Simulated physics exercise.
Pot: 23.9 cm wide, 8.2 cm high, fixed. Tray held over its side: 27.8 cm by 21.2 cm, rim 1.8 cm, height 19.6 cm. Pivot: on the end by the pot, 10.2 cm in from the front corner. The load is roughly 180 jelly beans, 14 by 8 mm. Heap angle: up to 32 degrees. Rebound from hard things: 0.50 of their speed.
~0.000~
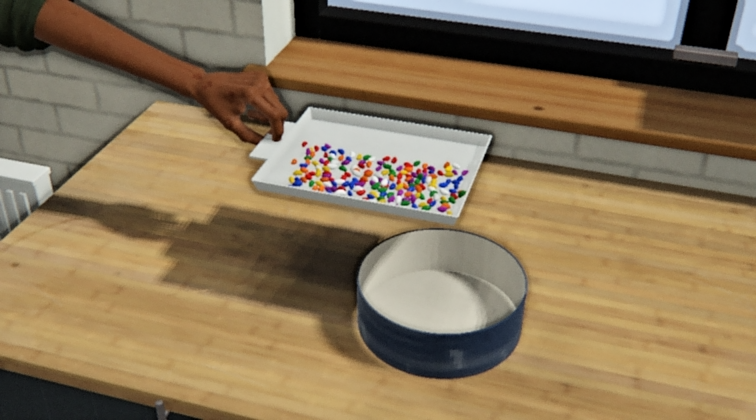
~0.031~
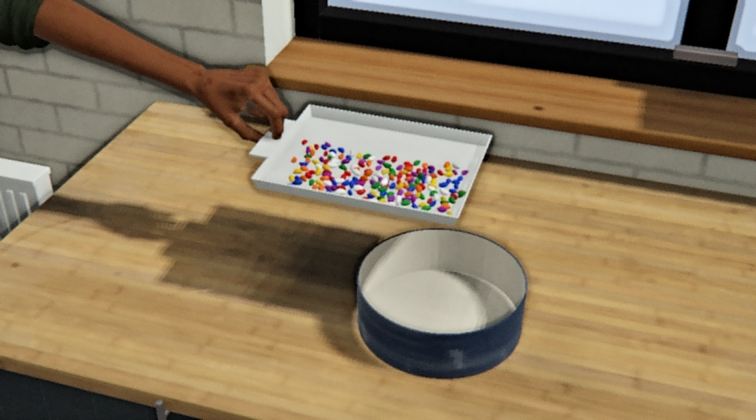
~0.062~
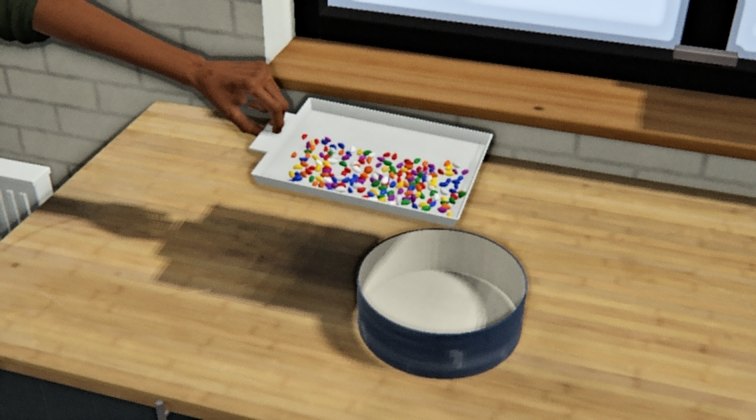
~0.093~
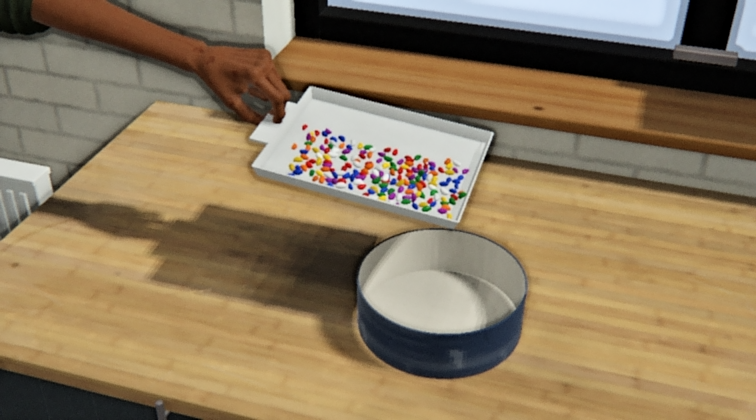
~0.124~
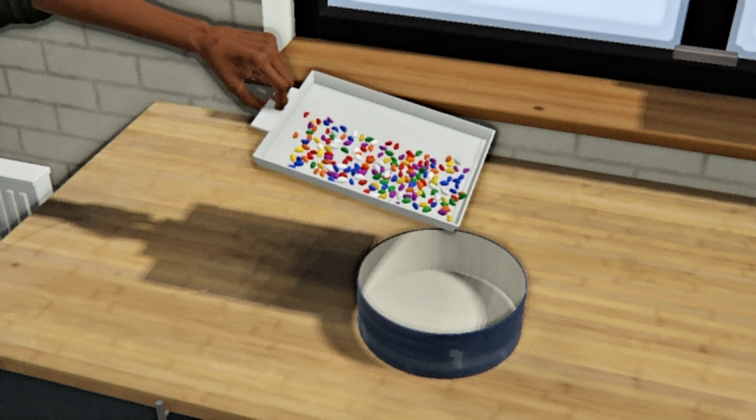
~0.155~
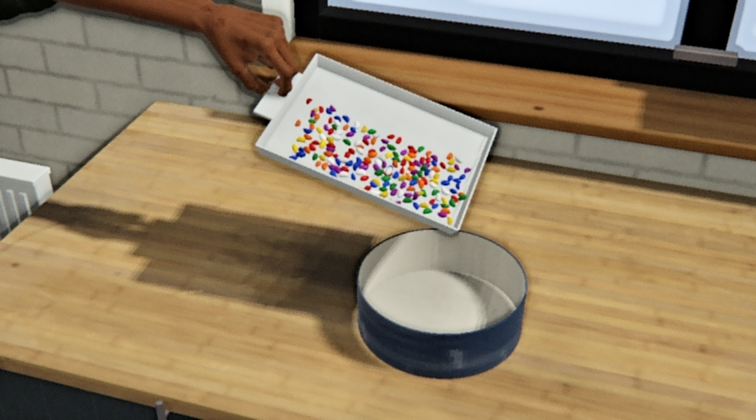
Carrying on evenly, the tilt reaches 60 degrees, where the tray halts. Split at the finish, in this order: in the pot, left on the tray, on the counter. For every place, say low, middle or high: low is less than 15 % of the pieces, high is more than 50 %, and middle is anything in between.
Here is the split: Pot: High; tray: Middle; counter: Low.
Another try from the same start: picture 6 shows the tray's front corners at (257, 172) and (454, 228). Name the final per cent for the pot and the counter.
Per cent by place - pot 50, counter 0.
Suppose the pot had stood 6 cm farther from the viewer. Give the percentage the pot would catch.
It would be near 40 per cent.
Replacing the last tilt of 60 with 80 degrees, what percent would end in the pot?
100 percent.
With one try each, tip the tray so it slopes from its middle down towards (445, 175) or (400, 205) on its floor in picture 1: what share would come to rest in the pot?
Roughly 30 % for the first direction, roughly 65 % for the second.
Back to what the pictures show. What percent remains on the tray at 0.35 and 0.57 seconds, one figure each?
Close to 100 at the first time and 65 at the second.
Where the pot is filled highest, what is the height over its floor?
Roughly 2.0 cm up.
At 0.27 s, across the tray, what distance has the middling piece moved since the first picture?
By then it sits near 1 cm from where it began.
After 0.27 s, tilt 42 degrees; the tray holds 100 %, the pot 0 %.
Then, at 0.35 s, tilt 56 degrees; the tray holds 100 %, the pot 0 %.
After 0.57 s, tilt 60 degrees; the tray holds 65 %, the pot 5 %.
In the end, at 2.3 s, pot 75 %, tray 25 %, counter 0 %.
